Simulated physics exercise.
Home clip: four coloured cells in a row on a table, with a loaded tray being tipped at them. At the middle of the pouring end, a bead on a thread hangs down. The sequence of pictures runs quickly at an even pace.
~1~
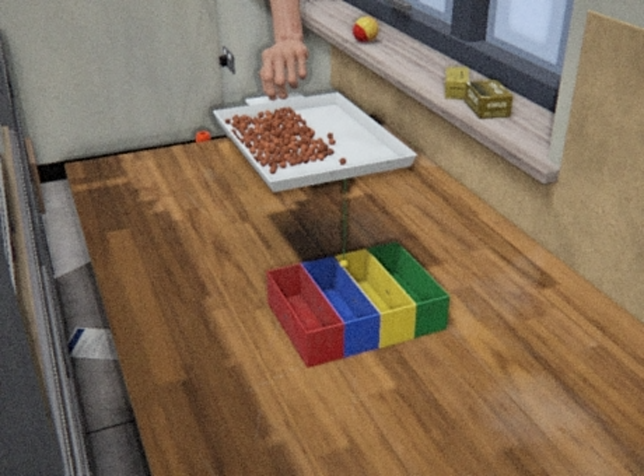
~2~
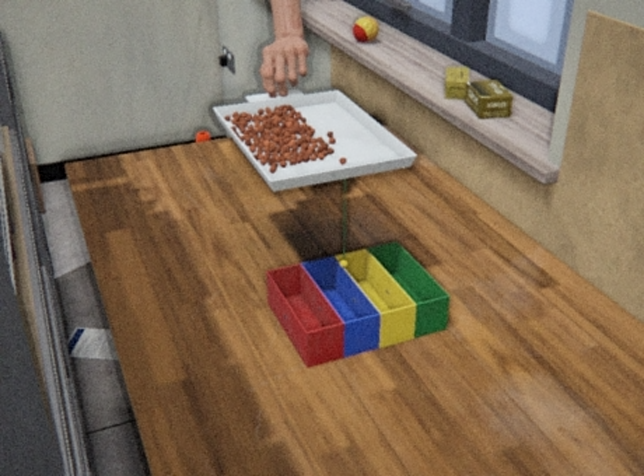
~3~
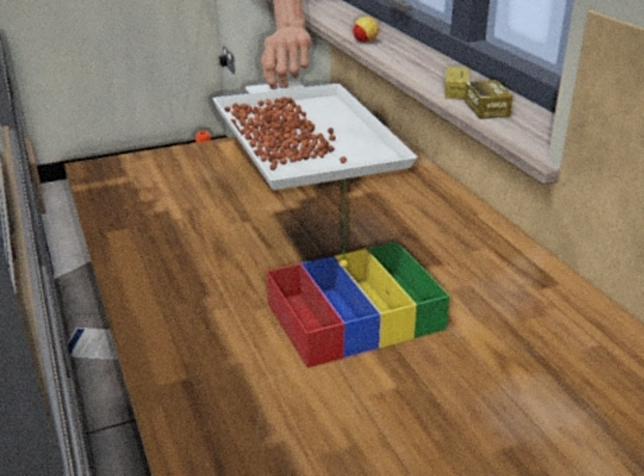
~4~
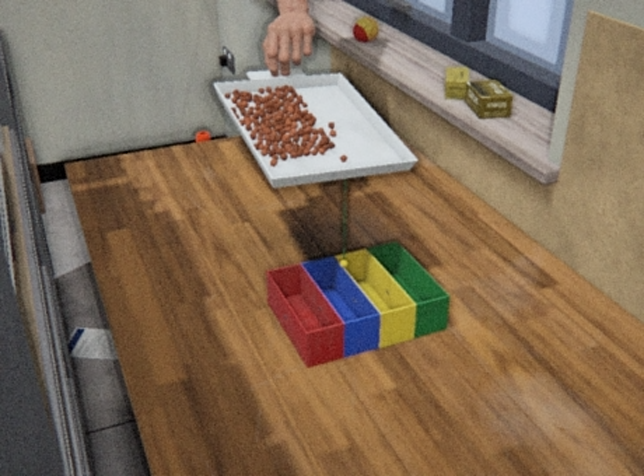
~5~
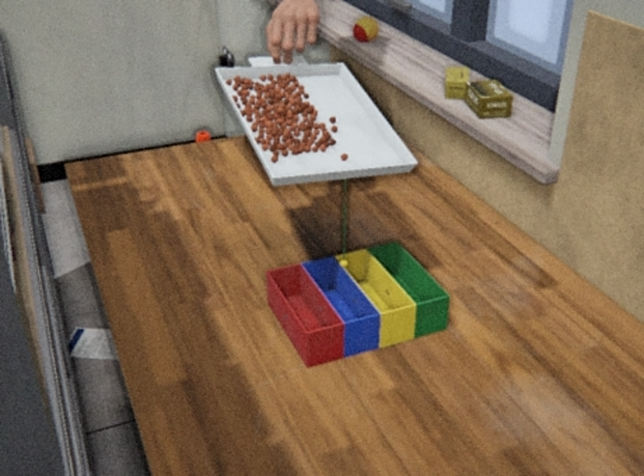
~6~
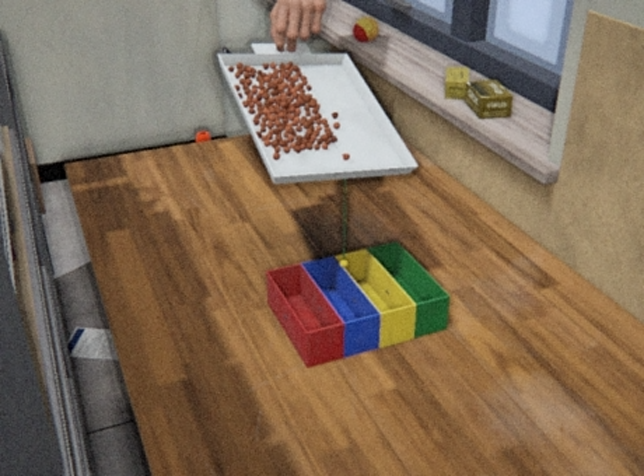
A white tray loaded with reddish-brown pellets starts out level above a wooden table, behind a row of red, blue, yellow and green cells. A hand at its far edge lifts that side, slowly at first, until the tray slopes clearly toward the cells, its near right corner lowest.
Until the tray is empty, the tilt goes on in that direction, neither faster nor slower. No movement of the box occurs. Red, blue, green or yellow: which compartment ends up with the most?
The green one.
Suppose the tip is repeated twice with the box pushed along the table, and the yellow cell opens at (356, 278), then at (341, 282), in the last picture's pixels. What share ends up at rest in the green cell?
You'd get 30 in a hundred the first time and 20 in a hundred the second.
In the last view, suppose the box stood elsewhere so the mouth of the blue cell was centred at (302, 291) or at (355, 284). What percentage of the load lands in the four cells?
First case around 30 %, second case around 90 %.
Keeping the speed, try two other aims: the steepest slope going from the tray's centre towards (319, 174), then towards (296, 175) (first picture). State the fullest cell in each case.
The cell in red; the red one.
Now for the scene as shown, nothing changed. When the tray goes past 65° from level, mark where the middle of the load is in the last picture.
Check around (373, 163) in the last picture.
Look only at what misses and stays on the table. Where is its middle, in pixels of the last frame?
I'd say near (474, 307), give or take.
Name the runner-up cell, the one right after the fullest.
Rank 2: That yellow cell.
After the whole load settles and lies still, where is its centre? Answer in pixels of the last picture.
The centre comes to rest near (405, 306).
Shortly afterwards, tray tipped steeply; the bulk on the tray; only a few in the green cell; near a quarter falling or outside the box.
Next, tray tipped past a quarter turn; near a quarter on the tray; near a quarter in the green cell; a little in the yellow cell; a little in the blue cell; near a third falling or outside the box.
Some moments later, tray tipped past a quarter turn; near half in the green cell; near a quarter in the yellow cell; a little in the blue cell; near a quarter falling or outside the box.
In the end, tray tipped past a quarter turn; near half in the green cell; near a quarter in the yellow cell; a little in the blue cell; none at all in the red cell; near a quarter outside the box.
